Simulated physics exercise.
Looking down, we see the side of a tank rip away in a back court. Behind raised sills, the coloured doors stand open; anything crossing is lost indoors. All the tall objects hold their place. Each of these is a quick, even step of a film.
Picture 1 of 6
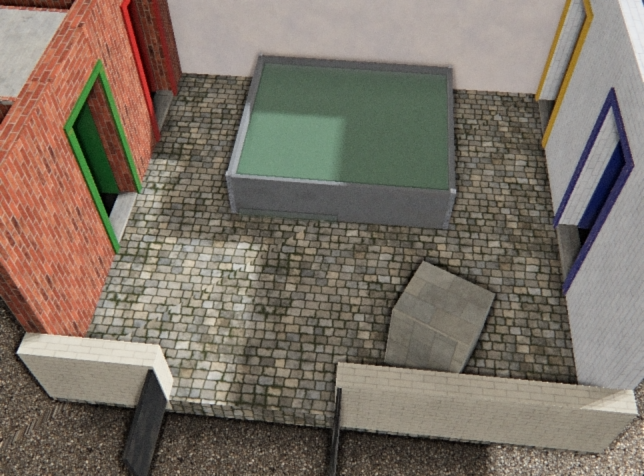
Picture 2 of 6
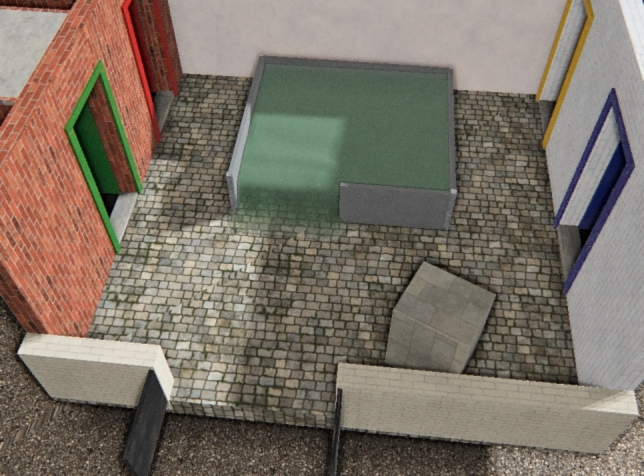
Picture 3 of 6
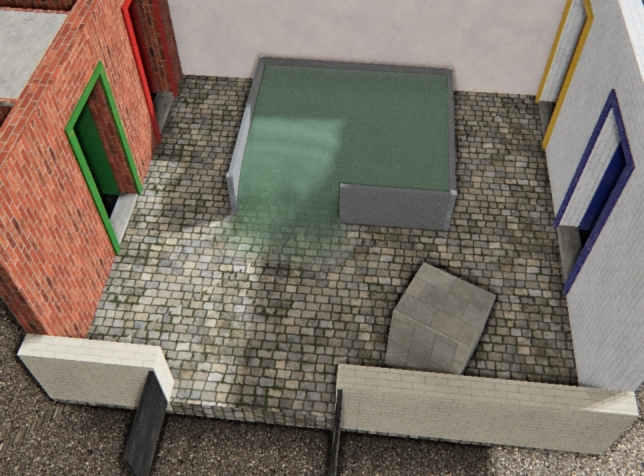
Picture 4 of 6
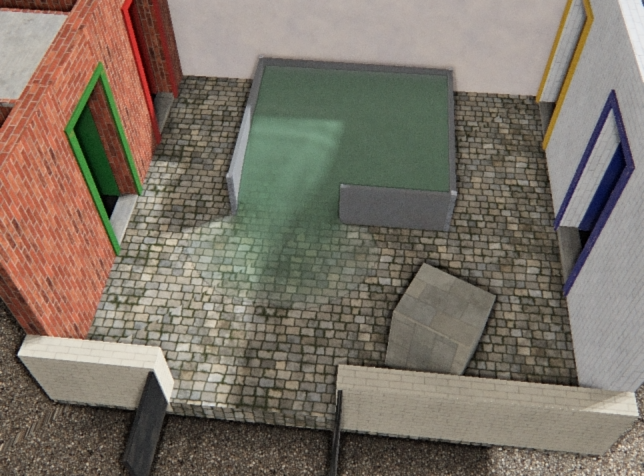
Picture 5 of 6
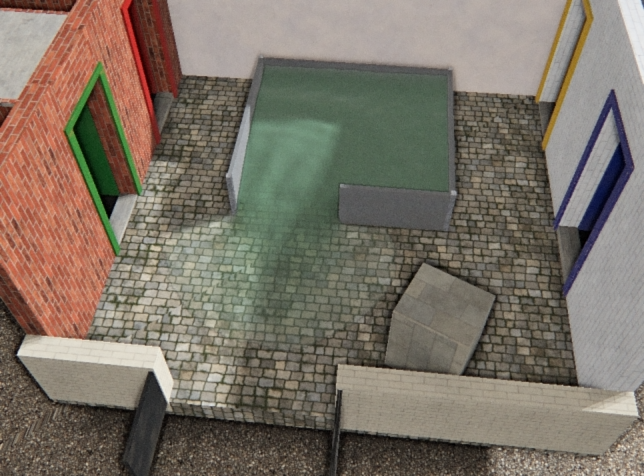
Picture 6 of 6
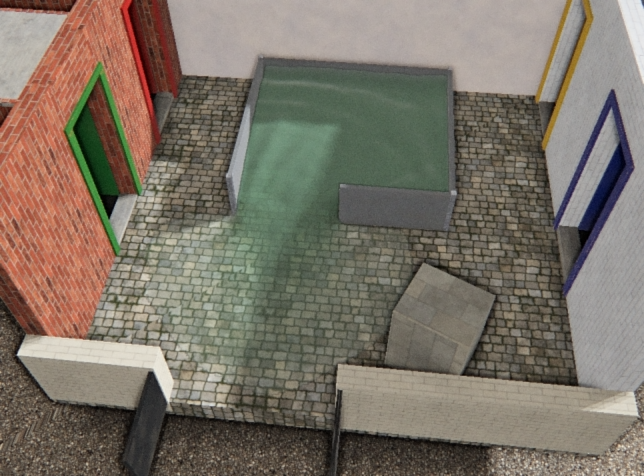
Water tank in a cobbled courtyard losing part of its front wall, green water pouring through the gap and spreading across the paving.
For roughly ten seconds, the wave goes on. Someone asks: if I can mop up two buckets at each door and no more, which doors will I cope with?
The red door: You will cope; the blue door: You will cope; the yellow door: You will cope; the green door: Too much for you.
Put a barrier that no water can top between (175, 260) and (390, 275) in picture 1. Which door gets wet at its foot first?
That would be the green-painted one.
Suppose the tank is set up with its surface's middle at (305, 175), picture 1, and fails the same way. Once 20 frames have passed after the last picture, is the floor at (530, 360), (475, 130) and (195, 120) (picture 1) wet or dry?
As listed: Untouched, untouched, reached.
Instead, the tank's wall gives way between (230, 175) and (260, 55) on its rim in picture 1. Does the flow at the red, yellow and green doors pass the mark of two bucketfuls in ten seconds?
Taking them in turn, the red door overshoots, the yellow door overshoots, and the green door overshoots.
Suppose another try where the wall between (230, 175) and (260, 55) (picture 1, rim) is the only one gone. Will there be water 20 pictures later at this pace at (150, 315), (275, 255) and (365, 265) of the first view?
So: Wetted, then spared, then spared.
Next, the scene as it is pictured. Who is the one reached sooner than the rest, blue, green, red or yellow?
Clearly the green one.
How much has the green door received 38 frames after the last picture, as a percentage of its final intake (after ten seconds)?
It comes to around 60 percent of the ten-second total.
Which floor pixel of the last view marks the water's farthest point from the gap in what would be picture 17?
About at (553, 416).
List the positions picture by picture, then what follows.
The first frame shows still water in the water tank at (347, 122).
In the second frame, water pours out at (288, 202) and has run to (340, 229).
In the third frame, the front is at (331, 263), out from the gap at (288, 205).
In the fourth frame, the front is at (307, 303), out from the gap at (288, 207).
In the fifth frame, the front is at (295, 343), out from the gap at (287, 207).
In the sixth frame, water pours out at (287, 206) and has run to a hidden place.
A moment on, water covers 35 % of the floor; the red door not reached, the blue door not reached, the yellow door not reached, the green door wet at the sill, nothing in.
Next, water covers 40 % of the floor; the red door not reached, the blue door not reached, the yellow door not reached, the green door wet at the sill, nothing in.
Then, water covers 50 % of the floor; the red door not reached, the blue door not reached, the yellow door not reached, the green door under two buckets in.
Later, water covers 75 % of the floor; the red door wet at the sill, nothing in, the blue door wet at the sill, nothing in, the yellow door not reached, the green door over two buckets in.
In the end, water covers 90 % of the floor; the red door wet at the sill, nothing in, the blue door wet at the sill, nothing in, the yellow door wet at the sill, nothing in, the green door over two buckets in.
